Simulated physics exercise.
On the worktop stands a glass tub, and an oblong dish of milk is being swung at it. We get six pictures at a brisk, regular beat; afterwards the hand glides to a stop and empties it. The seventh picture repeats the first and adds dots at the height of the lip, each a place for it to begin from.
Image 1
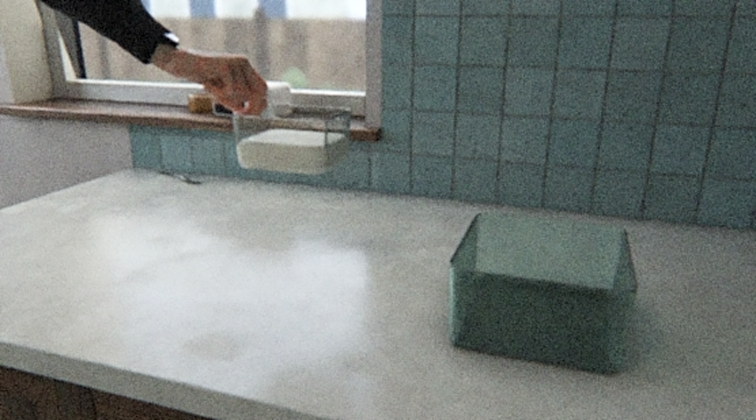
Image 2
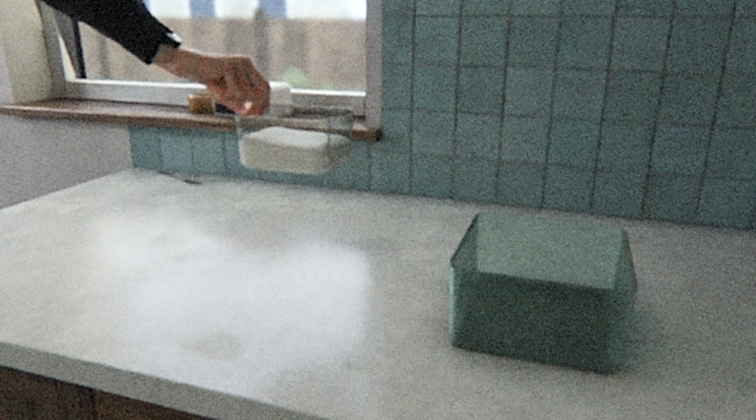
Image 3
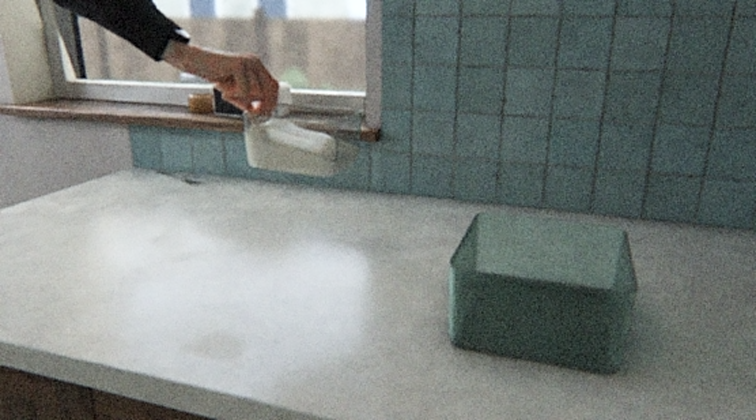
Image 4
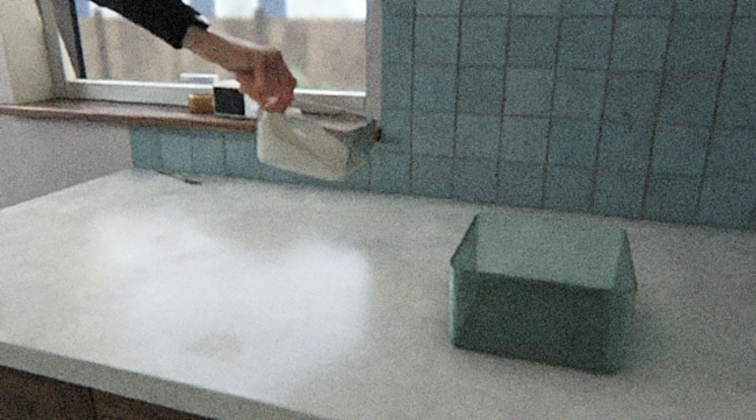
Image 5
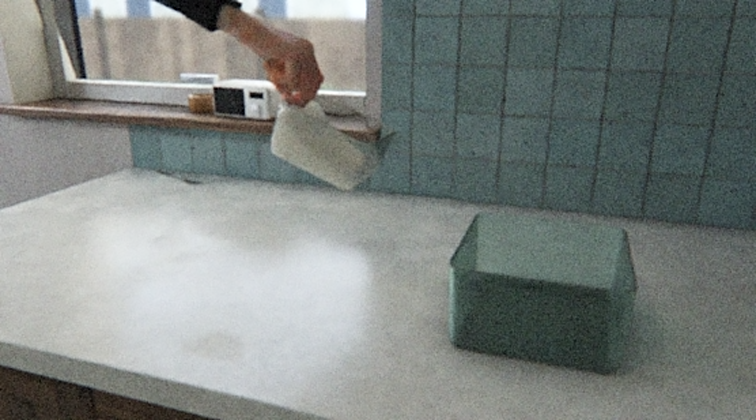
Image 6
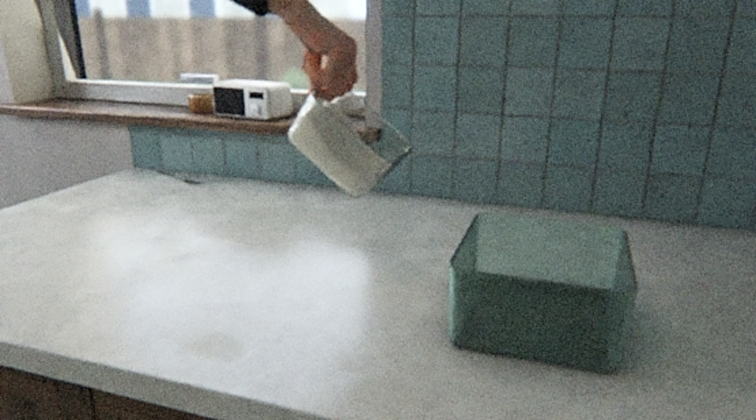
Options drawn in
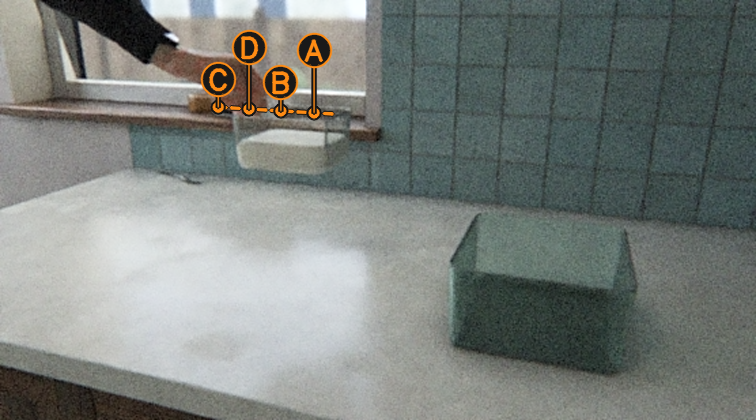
On a pale worktop by a window and blue-green tiles, a green-tinted glass tub stands at right while a hand holds an oblong clear dish of milk upright, then moves it rightward, tilting it progressively toward the tub.
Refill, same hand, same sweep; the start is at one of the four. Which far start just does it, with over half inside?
Spot A.
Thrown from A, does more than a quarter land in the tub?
Yes, it does.
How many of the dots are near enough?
One of them.
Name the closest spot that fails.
Here it is spot B.
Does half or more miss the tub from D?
Yes, it does.
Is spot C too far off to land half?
Yes, that goes wrong.
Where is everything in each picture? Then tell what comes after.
Upright, lip at (337, 114); tub from (448, 341) to (620, 372); nothing has left yet, in the first frame.
Upright, lip at (340, 114); nothing has left yet, in the second frame.
Upright, lip at (349, 116); nothing has left yet, in the third frame.
Tipped about 10°, lip at (364, 124); nothing has left yet, in the fourth frame.
Tipped about 22°, lip at (383, 137); nothing has left yet, in the fifth frame.
Tipped about 38°, lip at (402, 154); nothing has left yet, in the sixth frame.
On the marked copy, A at (314, 112); B at (280, 110); C at (218, 107); D at (249, 109).
If A is chosen, about 69 % lands in the tub, 20 % falls short and 12 % goes beside or beyond.
If B is chosen, about 22 % lands in the tub, 72 % falls short and 6 % goes beside or beyond.
If C is chosen, about 0 % lands in the tub, 98 % falls short.
If D is chosen, about 1 % lands in the tub, 96 % falls short and 4 % goes beside or beyond.
